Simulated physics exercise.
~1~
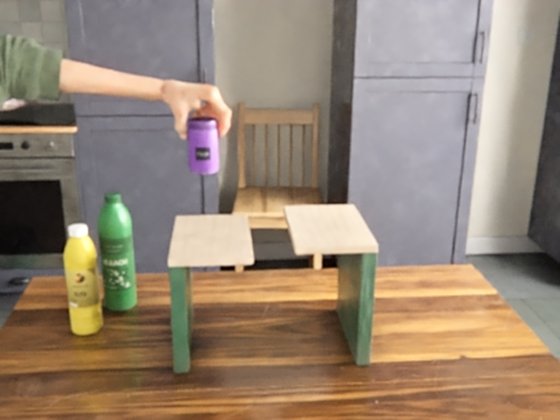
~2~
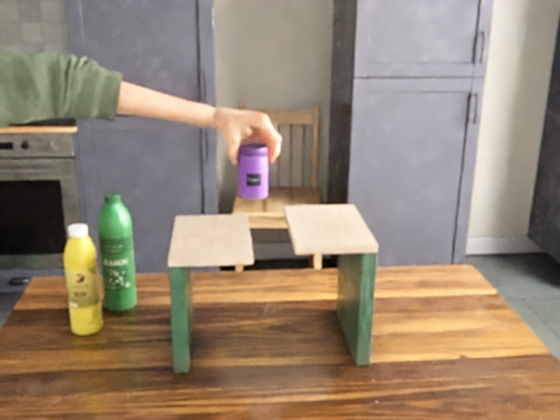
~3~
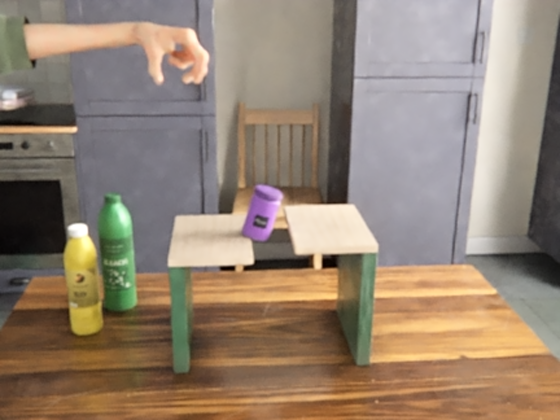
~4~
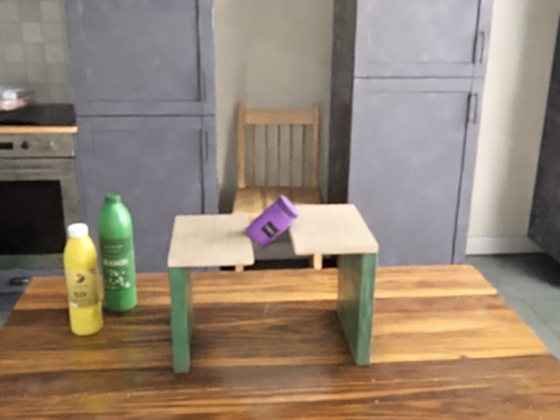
A hand lowering a purple jar over the gap between two ledges and letting go, the jar tipping right and lodging aslant.
